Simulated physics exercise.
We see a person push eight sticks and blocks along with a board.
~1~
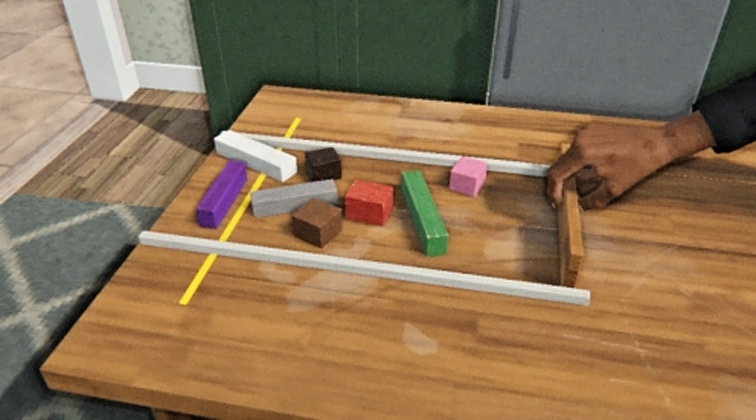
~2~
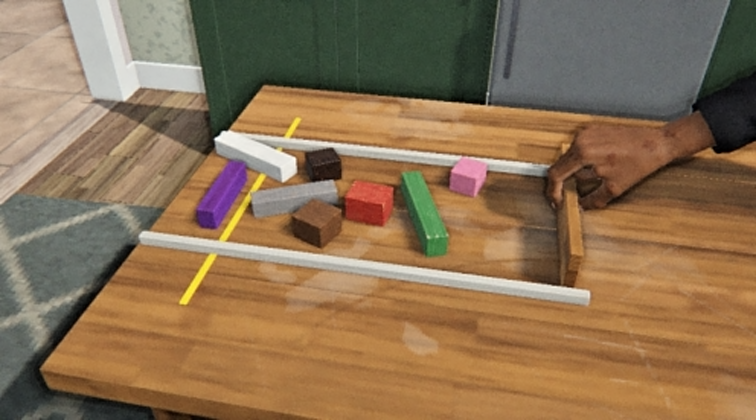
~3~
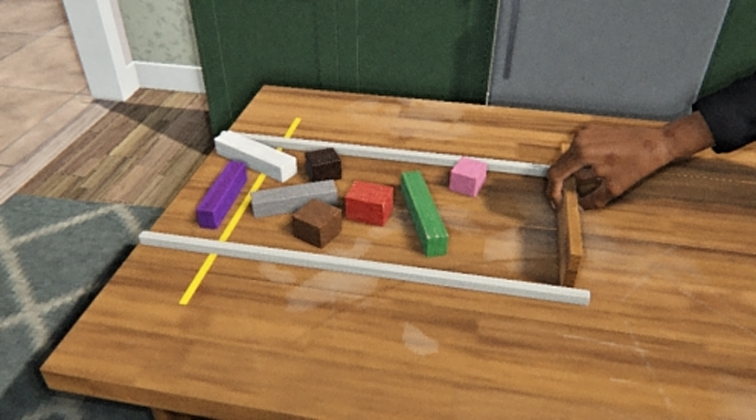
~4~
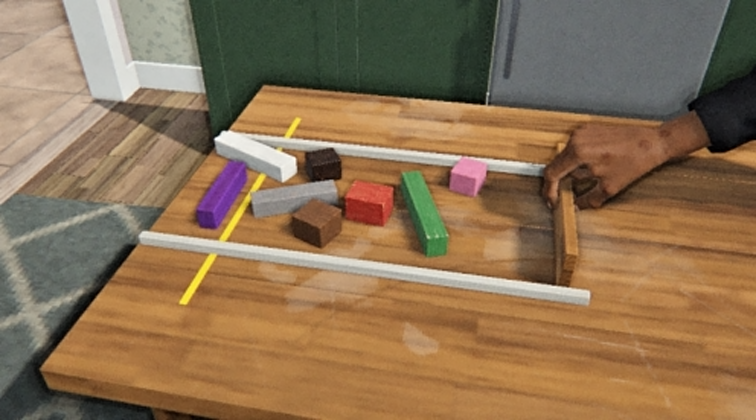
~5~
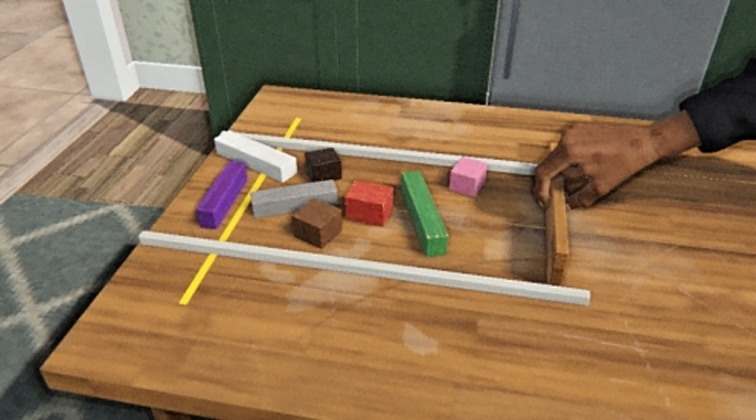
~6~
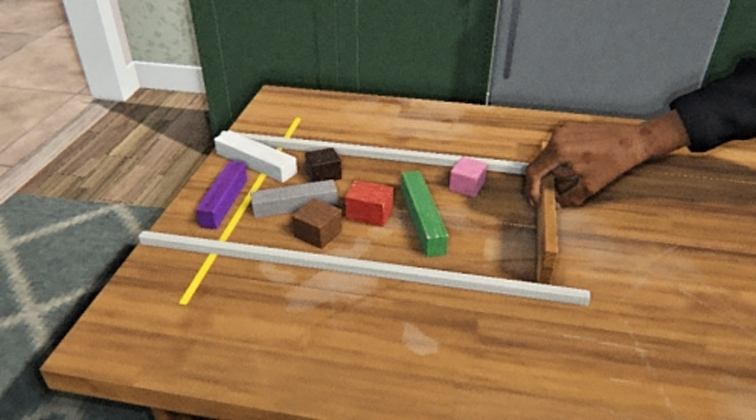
The clip shows a hand holding a wooden board upright between two white rails, beside colored blocks and sticks near a yellow line. After staying still, the hand slides the board slightly left, while the blocks remain in place.
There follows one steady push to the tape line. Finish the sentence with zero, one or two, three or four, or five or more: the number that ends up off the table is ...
The number that ends up off the table is one or two.
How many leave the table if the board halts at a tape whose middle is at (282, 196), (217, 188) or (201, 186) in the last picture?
Result per try: 0; 5; 7.
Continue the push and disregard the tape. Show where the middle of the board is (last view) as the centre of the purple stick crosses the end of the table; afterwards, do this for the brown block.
First one: Around (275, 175). Other one: Around (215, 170).
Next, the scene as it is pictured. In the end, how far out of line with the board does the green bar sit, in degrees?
Somewhere near 15 degrees, I'd say.
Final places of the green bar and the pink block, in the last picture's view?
Final spots - green bar (225, 188), pink block (257, 154).
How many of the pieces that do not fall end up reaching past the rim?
The overhang total is 1.
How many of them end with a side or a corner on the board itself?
My count gives 2.
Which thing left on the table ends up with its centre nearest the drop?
It's the grey bar that is foremost.
Early on, none off yet; purple stick at rest near (223, 193); white bar at rest near (255, 156); grey bar moving near (290, 199).
Finally, the number that fall off is one or two; lost, white bar and purple stick.
